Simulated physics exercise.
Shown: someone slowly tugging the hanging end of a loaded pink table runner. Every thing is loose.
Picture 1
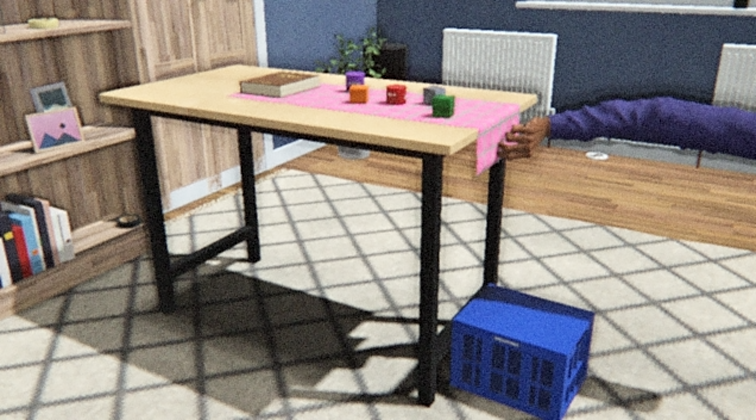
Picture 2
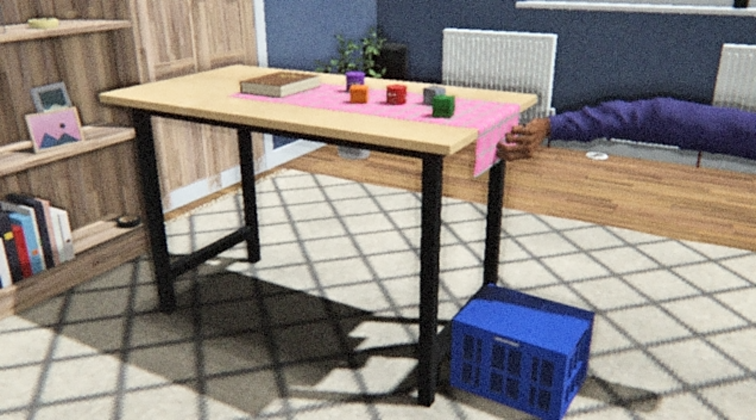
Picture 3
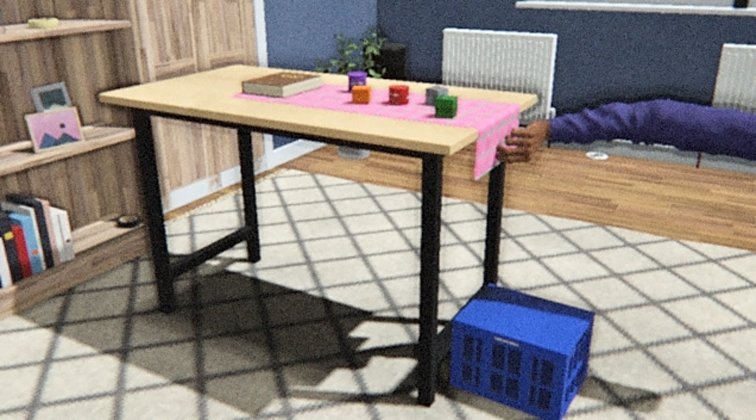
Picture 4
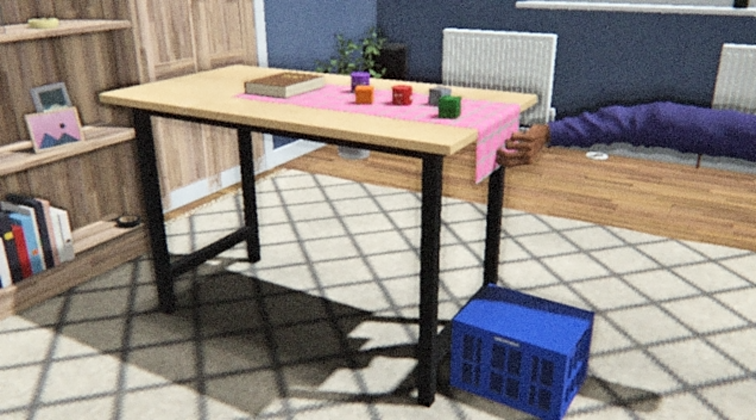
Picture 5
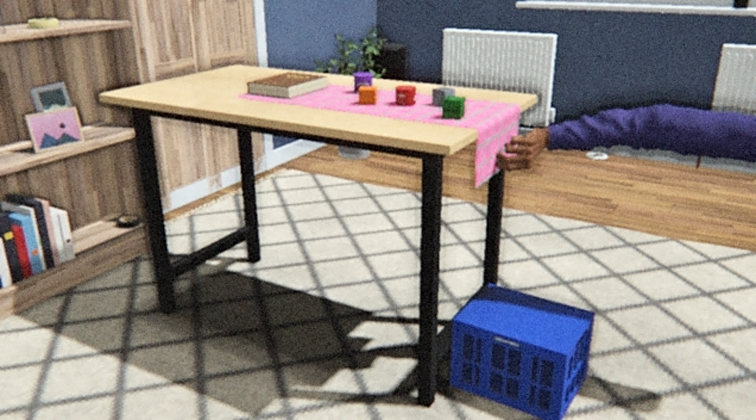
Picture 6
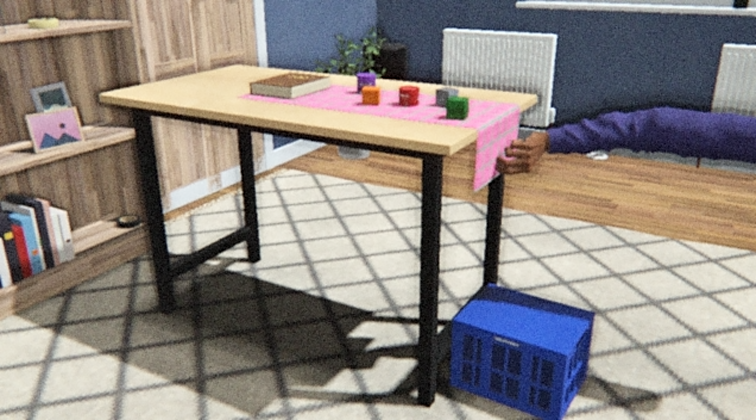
To begin with, a purple-sleeved arm reaches in from the right, its hand at the hanging end of a pink runner on a wooden table, above a blue crate. The cloth then slides slowly rightward, carrying five small coloured objects and a book slightly along, its hem dropping a little lower.
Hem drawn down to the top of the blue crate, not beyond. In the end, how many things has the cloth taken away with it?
The count that falls away is going to be four.
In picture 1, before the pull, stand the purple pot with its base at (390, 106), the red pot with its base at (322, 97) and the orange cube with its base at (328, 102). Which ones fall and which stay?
As for the purple pot, it tips off; the red pot stays where it is; the orange cube stays where it is.
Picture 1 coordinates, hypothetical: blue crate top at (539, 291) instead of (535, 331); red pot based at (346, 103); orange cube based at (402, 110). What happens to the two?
Result - the red pot stays put, and the orange cube comes off.
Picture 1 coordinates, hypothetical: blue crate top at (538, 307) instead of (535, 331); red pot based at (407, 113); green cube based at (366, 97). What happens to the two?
As for the red pot, it leaves the top; as for the green cube, it stays in place.
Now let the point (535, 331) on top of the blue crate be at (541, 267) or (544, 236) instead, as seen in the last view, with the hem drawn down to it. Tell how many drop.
It comes to 2 for the first height and 1 for the second.
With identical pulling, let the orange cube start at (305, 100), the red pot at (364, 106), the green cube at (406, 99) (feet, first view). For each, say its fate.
The orange cube will stay where it is, the red pot will end up off, the green cube will end up off.
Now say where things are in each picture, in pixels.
In the first frame, hem (476, 177); green cube (444, 97); grey cube (434, 87); red pot (397, 86); orange cube (359, 87); purple pot (355, 74); top of the crate (535, 331).
In the second frame, hem (474, 178); green cube (444, 97).
In the third frame, hem (475, 180); grey cube (437, 88).
In the fourth frame, hem (476, 185); red pot (402, 87); top of the crate (535, 331).
In the fifth frame, hem (475, 189); orange cube (368, 88).
In the sixth frame, hem (473, 192); green cube (458, 98); grey cube (447, 89); red pot (409, 87); orange cube (371, 88); purple pot (366, 75).
Soon after, hem near (495, 234); green cube and grey cube gone.
After that, hem near (494, 292); green cube, grey cube and red pot gone.
In the end, hem on the crate; green cube, grey cube, red pot and orange cube gone. The answer is four.
